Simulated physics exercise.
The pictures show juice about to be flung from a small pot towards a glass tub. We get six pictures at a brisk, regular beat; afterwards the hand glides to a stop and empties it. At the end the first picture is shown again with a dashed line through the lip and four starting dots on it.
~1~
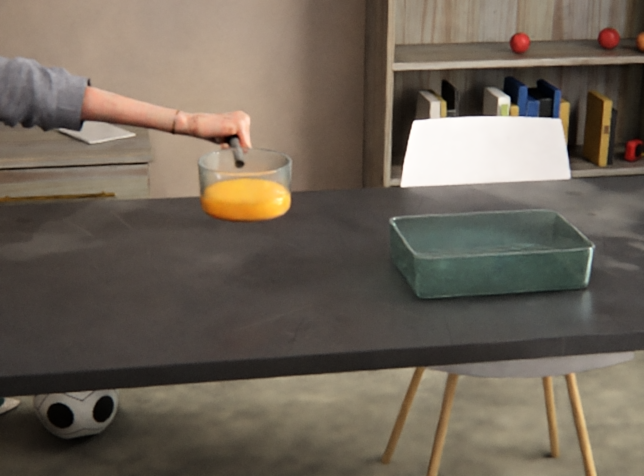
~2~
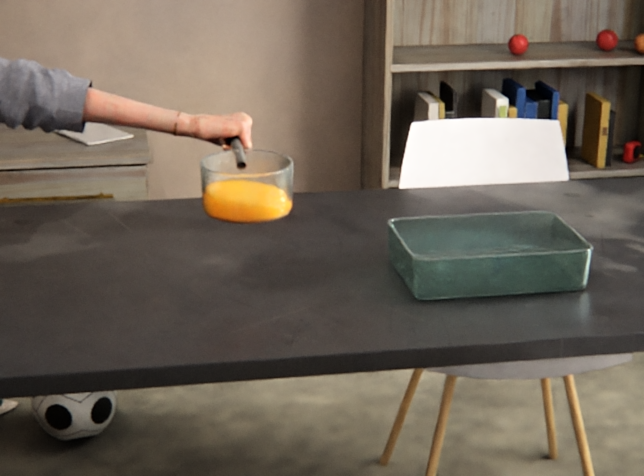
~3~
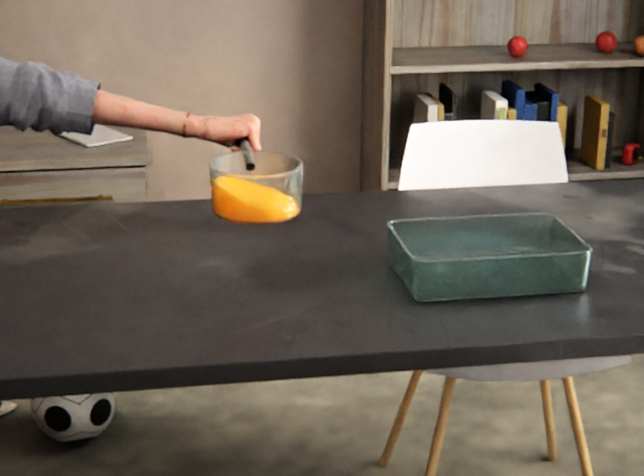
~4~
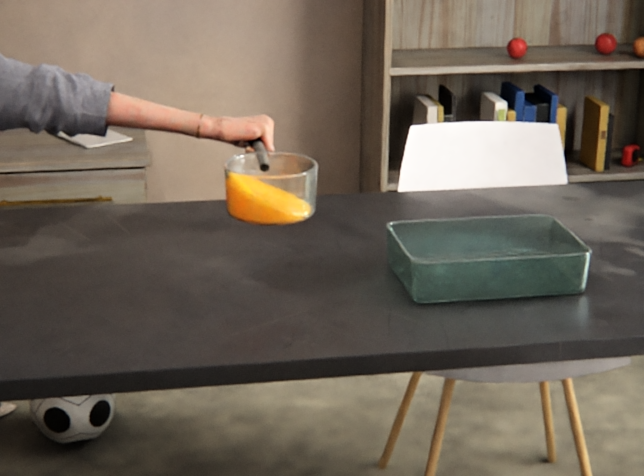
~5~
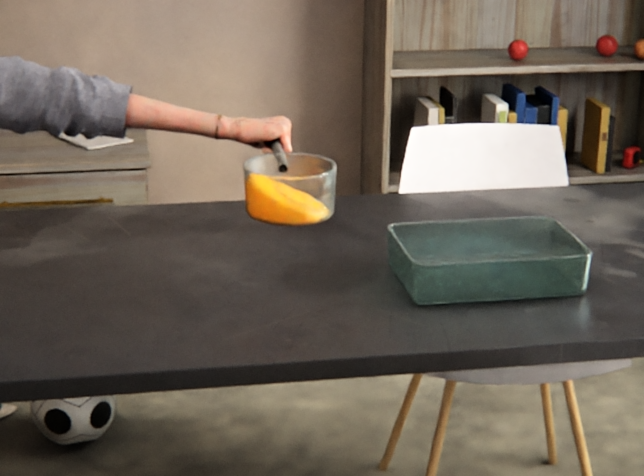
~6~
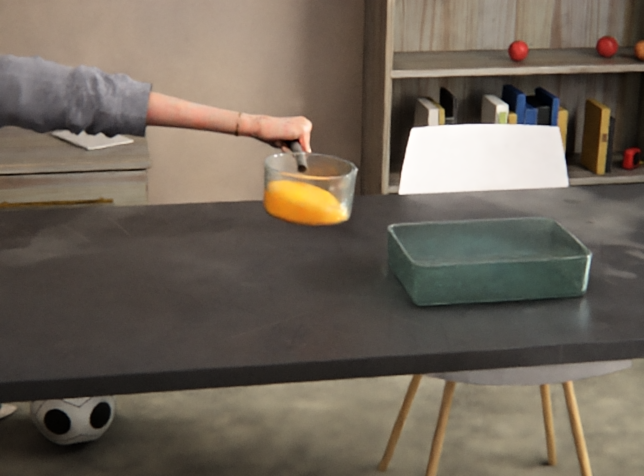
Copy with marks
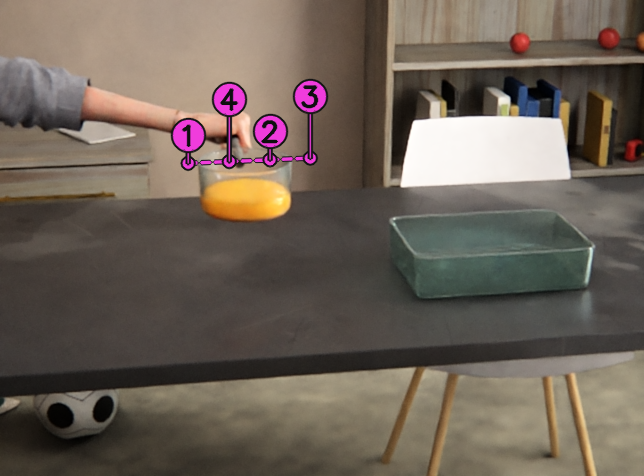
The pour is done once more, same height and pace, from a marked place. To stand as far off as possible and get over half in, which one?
Choose 3.
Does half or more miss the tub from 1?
Yes.
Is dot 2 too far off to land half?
Yes.
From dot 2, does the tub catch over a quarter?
Yes.
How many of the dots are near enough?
One.
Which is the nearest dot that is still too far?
It is 2.
In magenta, 1 at (188, 163); 2 at (270, 159); 3 at (310, 158); 4 at (229, 161).
If 1 is chosen, about 0 % lands in the tub, 100 % falls short.
If 2 is chosen, about 34 % lands in the tub, 61 % falls short and 6 % goes beside or beyond.
If 3 is chosen, about 67 % lands in the tub, 23 % falls short and 10 % goes beside or beyond.
If 4 is chosen, about 10 % lands in the tub, 89 % falls short.
